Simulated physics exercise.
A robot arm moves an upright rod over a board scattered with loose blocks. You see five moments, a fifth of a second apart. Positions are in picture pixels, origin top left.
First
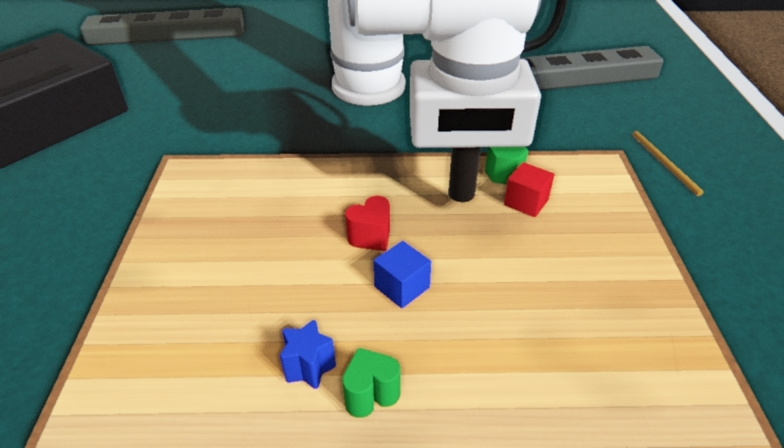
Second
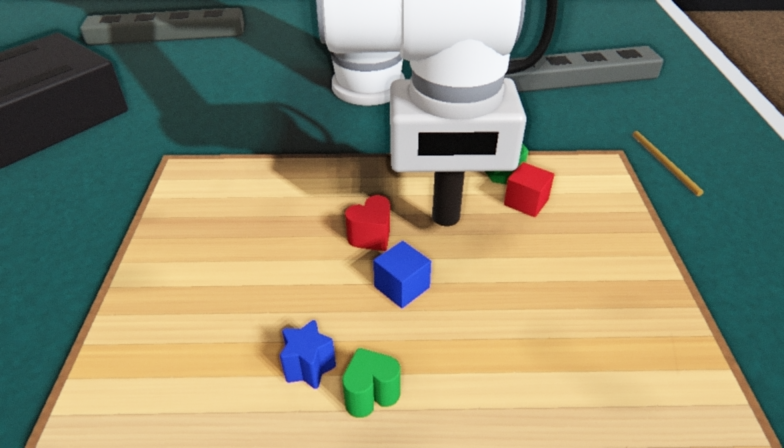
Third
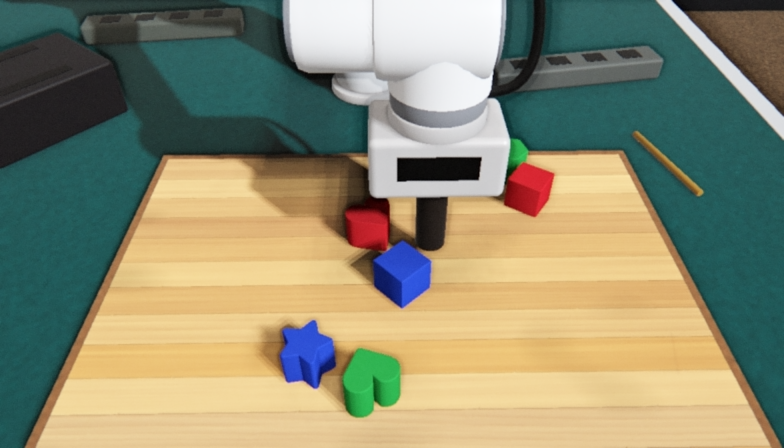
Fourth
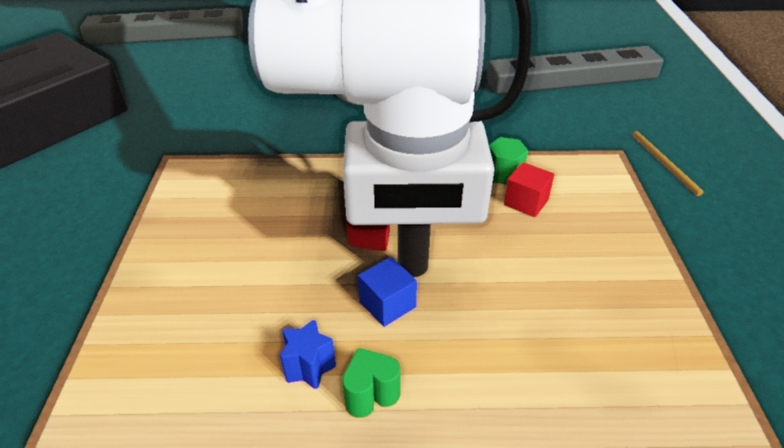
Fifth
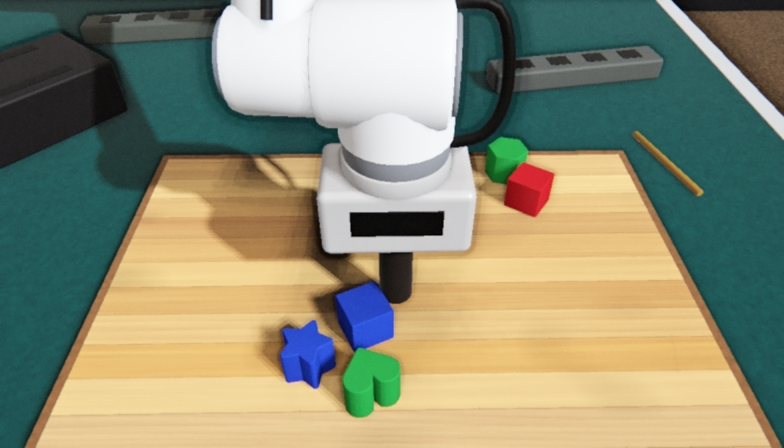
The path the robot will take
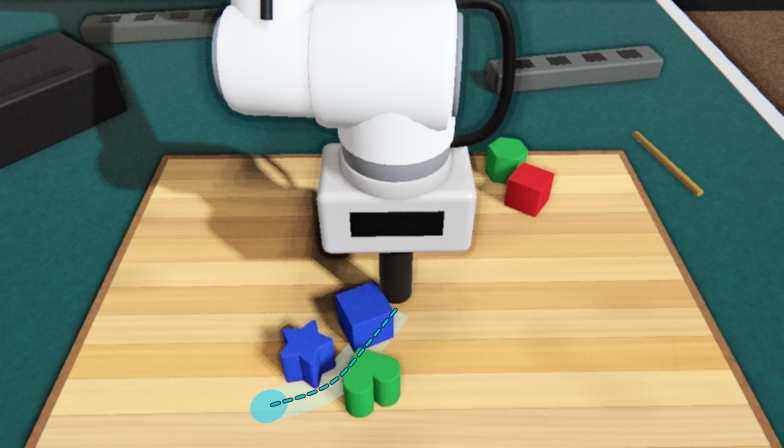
In this clip, a robot arm lowers no blocks but sweeps its black upright rod toward the viewer and left across a wooden board, pushing a blue cube a short way closer to a blue star and green heart.
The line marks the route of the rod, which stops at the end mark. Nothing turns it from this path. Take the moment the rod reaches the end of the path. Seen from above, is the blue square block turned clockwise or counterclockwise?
I'd predict that, seen from above, the blue square block rotates clockwise.
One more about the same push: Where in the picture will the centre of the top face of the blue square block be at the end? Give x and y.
Its top middle is near (214, 394).
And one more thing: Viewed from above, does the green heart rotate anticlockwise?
Short answer: Yes.
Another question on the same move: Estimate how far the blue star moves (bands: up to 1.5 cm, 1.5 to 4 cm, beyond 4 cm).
Moves over 4 cm.
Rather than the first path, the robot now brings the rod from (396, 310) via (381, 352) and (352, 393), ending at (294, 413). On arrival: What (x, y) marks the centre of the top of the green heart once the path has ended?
It is going to be at (348, 409).
The line goes from (396, 310) by way of (365, 347) and (327, 386) to (269, 406).
The first path, step by step. One third of the way, rod at (364, 330); blue star at (281, 356), turned 20° clockwise; blue square block at (327, 338).
Two thirds of the way, rod at (325, 369); blue star at (227, 379), turned 35° clockwise; blue square block at (279, 373), turned 20° clockwise; green heart at (362, 381), turned 45° anticlockwise.
At the end, rod at (264, 389); blue star at (161, 400), turned 35° clockwise; blue square block at (214, 394), turned 25° clockwise; green heart at (362, 381), turned 45° anticlockwise.
